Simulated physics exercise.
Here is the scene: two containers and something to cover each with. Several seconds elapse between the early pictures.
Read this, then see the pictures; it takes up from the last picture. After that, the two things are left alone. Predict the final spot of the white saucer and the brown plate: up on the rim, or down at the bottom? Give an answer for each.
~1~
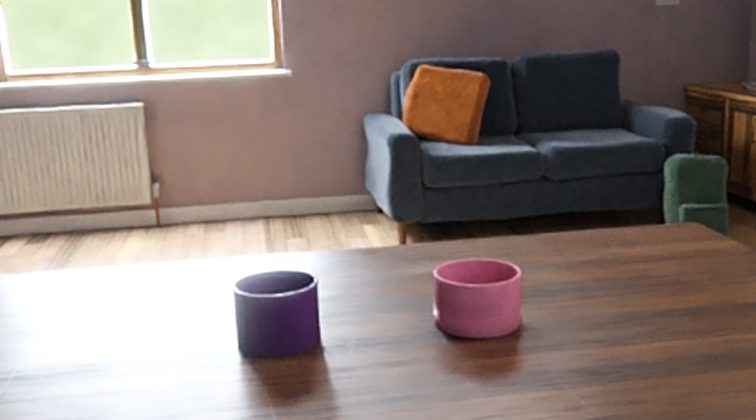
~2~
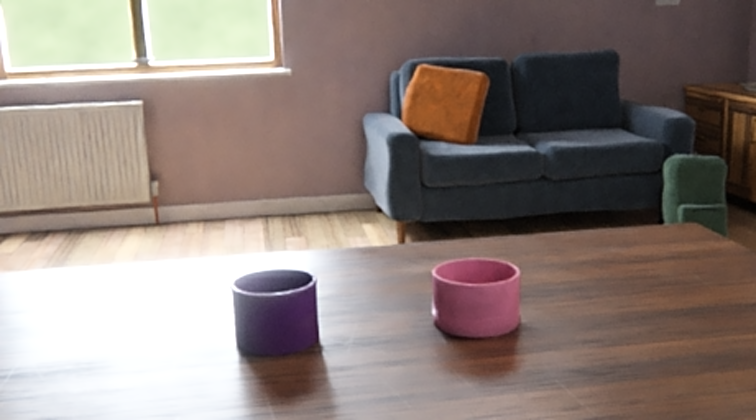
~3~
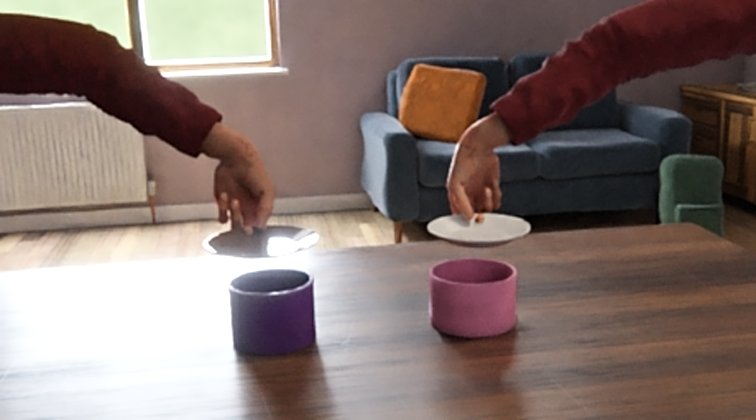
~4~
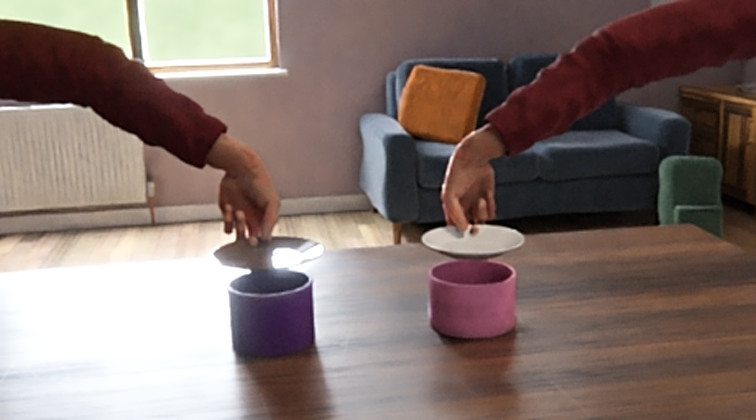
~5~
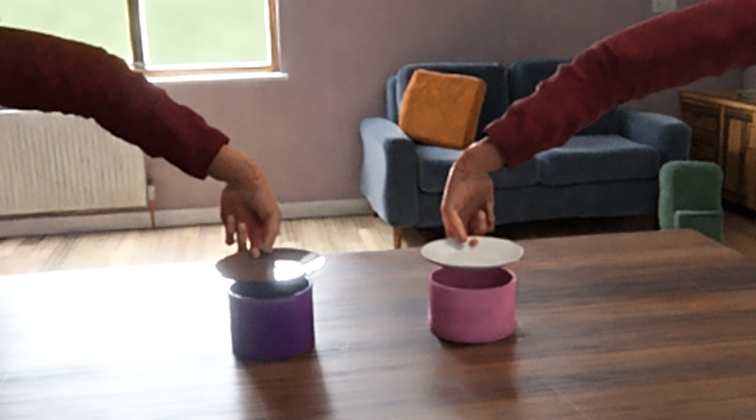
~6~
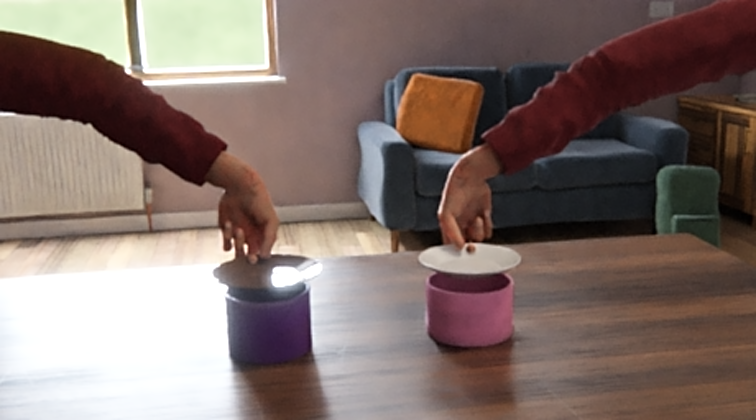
The white saucer stays up on the rim. The brown plate stays up on the rim.
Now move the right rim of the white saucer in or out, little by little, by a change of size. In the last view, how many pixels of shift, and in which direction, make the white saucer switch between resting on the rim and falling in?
Going left by 8 pixels puts it on the brink.
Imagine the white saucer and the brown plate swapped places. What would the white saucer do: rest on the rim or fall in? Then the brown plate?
For the white saucer, it perches on top; for the brown plate, it perches on top.
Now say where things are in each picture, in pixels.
Right cup (477, 297), in the first frame.
Left beaker (276, 310), in the second frame.
Still on the way; white saucer (478, 232); right cup (473, 296), in the third frame.
Still on the way; brown plate (267, 256); left beaker (272, 310), in the fourth frame.
Still on the way; white saucer (472, 257); right cup (472, 302), in the fifth frame.
In place, still held; white saucer (469, 264); brown plate (266, 275); left beaker (269, 318), in the sixth frame.
Then, 0.12 s after the last picture, white saucer sitting on the rim near (469, 273); brown plate moving near (267, 283).
Then, 0.54 s after the last picture, white saucer sitting on the rim near (469, 273); brown plate sitting on the rim near (267, 283).
At rest, the white saucer works as a lid, near (469, 273); the brown plate works as a lid, near (267, 283).
